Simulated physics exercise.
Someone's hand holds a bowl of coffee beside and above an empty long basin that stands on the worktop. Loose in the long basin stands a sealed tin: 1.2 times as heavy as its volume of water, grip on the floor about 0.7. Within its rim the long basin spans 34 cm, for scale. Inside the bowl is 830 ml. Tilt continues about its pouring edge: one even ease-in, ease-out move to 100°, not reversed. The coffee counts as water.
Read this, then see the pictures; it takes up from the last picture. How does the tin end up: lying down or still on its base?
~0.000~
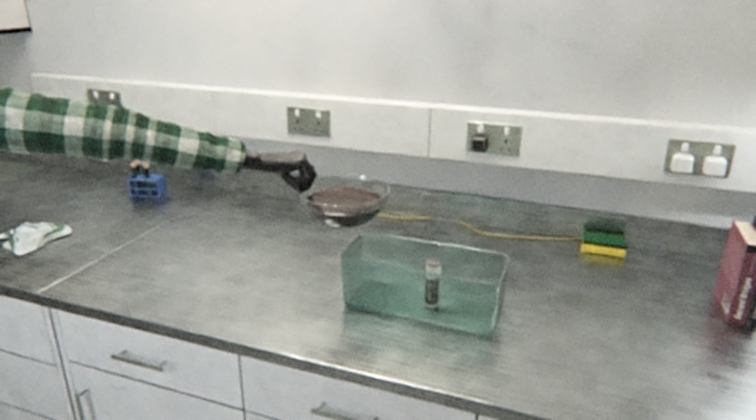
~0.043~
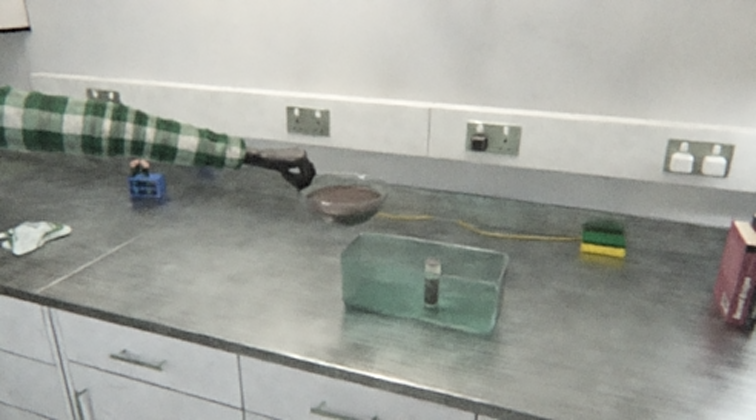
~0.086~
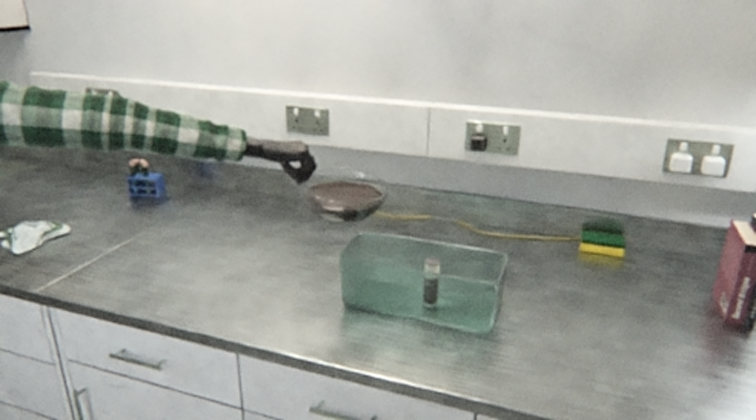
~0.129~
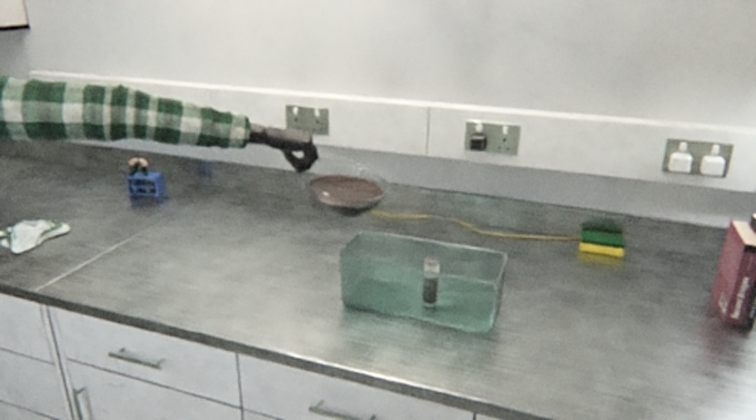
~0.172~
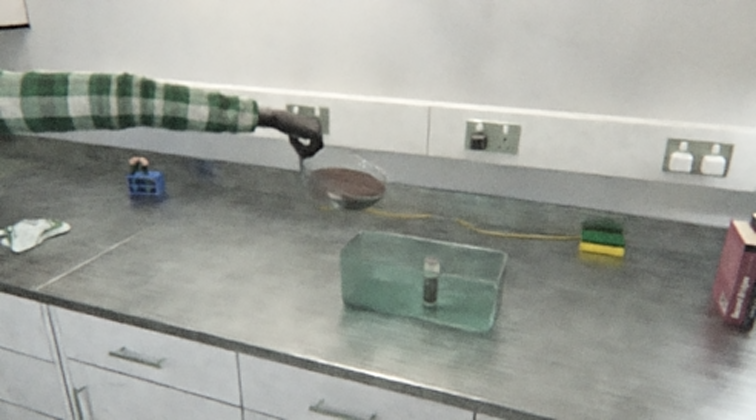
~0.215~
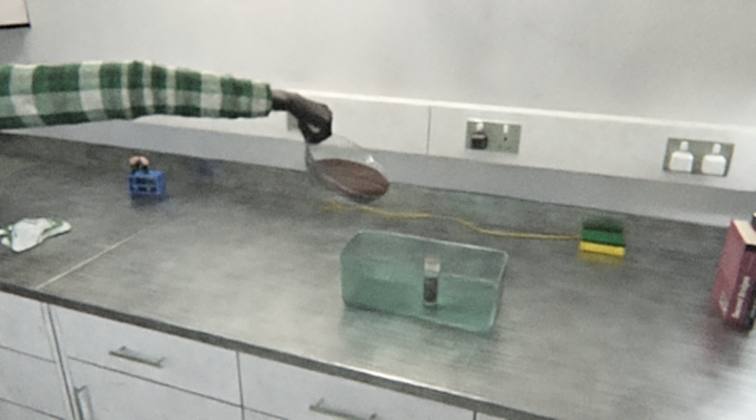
It ends up still on its base.
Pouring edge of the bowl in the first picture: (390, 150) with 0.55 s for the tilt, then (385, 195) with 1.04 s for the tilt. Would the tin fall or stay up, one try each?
In the first try it comes down; in the second it remains standing.
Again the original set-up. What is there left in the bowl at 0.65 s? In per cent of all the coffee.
0 %.
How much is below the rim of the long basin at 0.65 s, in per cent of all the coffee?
96 per cent, give or take a little.
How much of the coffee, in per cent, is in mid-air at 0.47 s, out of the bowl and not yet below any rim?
Share: Roughly 72 per cent.
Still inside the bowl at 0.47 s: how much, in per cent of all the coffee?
I'd put it near 20 percent.
By 0.47 s the tilt is 94° and 20 per cent is still to pour; the tin stands where it began.
By 0.65 s the tilt is 100° and 0 per cent is still to pour; the tin stands where it began.
By 0.84 s the tilt is 100° and 0 per cent is still to pour; the tin stands where it began.
By 1.05 s the tilt is 100° and 0 per cent is still to pour; the tin stands where it began.
At rest the tin stands where it began.
